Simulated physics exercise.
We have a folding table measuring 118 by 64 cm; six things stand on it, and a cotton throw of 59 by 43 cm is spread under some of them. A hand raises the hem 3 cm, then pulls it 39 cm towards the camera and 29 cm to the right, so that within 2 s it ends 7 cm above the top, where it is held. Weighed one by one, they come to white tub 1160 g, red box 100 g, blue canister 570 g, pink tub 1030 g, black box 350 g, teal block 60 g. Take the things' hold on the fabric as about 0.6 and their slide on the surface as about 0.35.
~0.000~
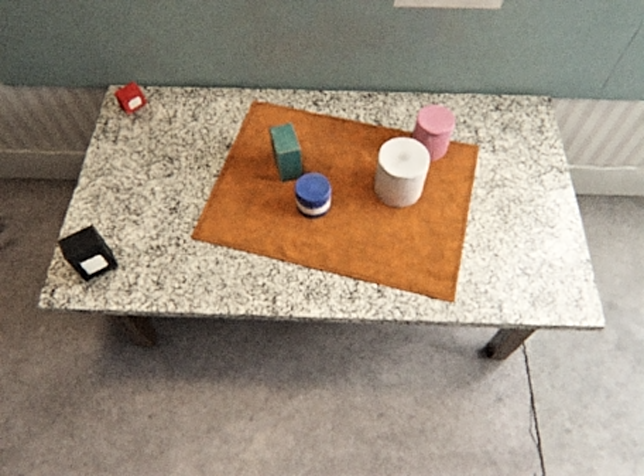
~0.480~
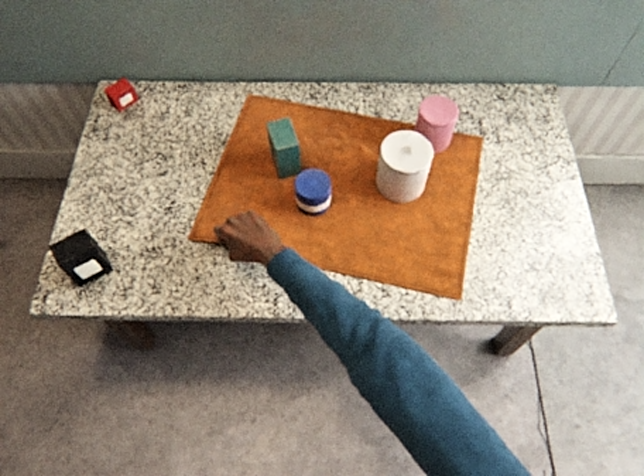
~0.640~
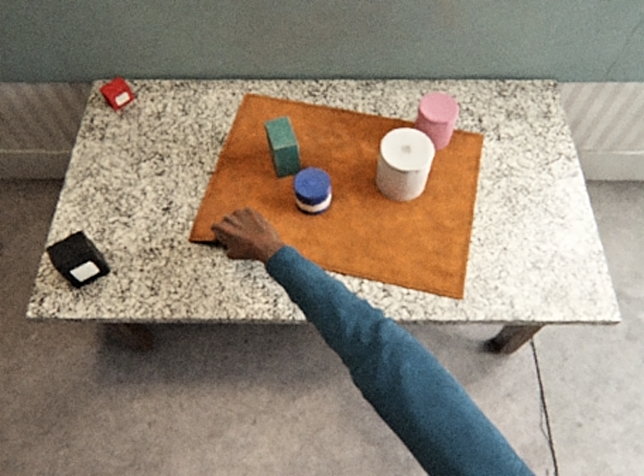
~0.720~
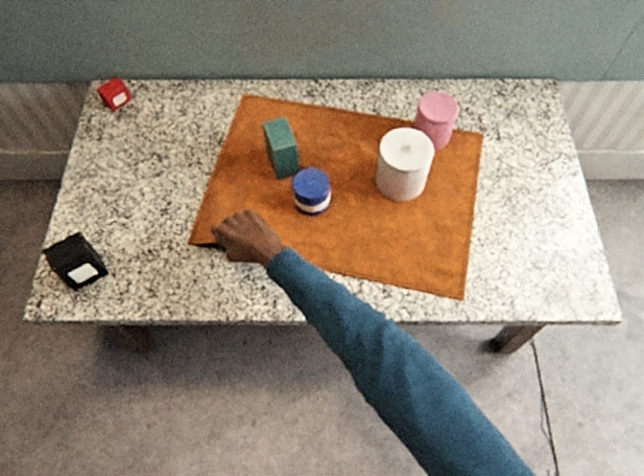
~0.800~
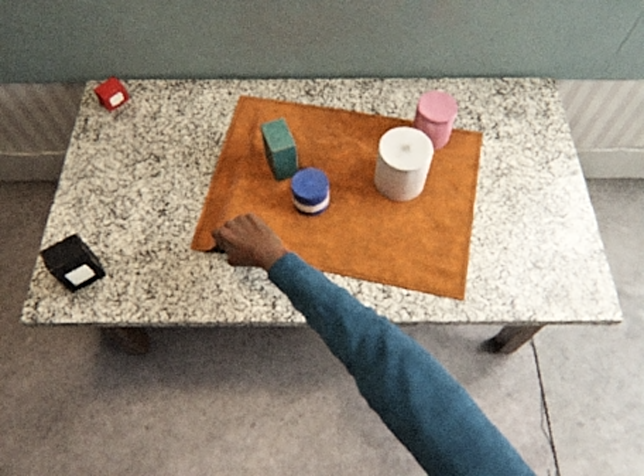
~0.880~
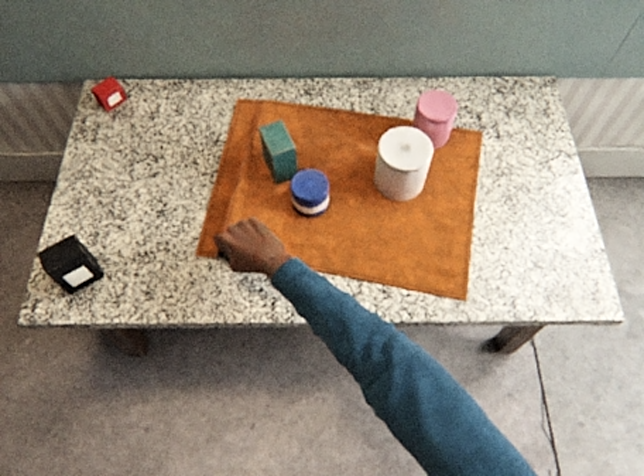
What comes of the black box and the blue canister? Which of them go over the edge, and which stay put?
Outcome: The black box is a survivor; the blue canister is a casualty.
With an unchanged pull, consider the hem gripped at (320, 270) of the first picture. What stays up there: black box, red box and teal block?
If so, black box is still on top, red box is still on top and teal block comes off.
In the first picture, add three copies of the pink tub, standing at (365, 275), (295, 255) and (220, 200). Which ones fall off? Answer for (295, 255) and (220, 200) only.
Off the top, off the top.
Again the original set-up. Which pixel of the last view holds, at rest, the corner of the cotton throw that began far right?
Roughly (418, 156).
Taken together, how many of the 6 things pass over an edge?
It adds up to 2.
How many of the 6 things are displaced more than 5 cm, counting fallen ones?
Counted result: 4.
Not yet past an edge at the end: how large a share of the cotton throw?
About 65 per cent.
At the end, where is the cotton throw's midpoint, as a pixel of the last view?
The middle ends up near pixel (356, 292).
At 1.3 s, 100 % of the cotton throw is still over the top; blue canister 7 cm off its start, teal block 11 cm off its start, pink tub 2 cm off its start.
At 1.8 s, 95 % of the cotton throw is still over the top; blue canister 18 cm off its start, teal block on its side, 29 cm off its start, pink tub 6 cm off its start.
At 2.2 s, 80 % of the cotton throw is still over the top; blue canister 33 cm off its start at (396, 321), teal block on its side, 44 cm off its start at (423, 297), pink tub 16 cm off its start at (382, 141).
At 2.6 s, 65 % of the cotton throw is still over the top; blue canister over the edge, teal block on its side, 51 cm off its start, pink tub 22 cm off its start.
At 4.2 s, 65 % of the cotton throw is still over the top; blue canister over the edge, black box 0 cm off its start at (60, 253), teal block over the edge, pink tub 23 cm off its start at (389, 182).
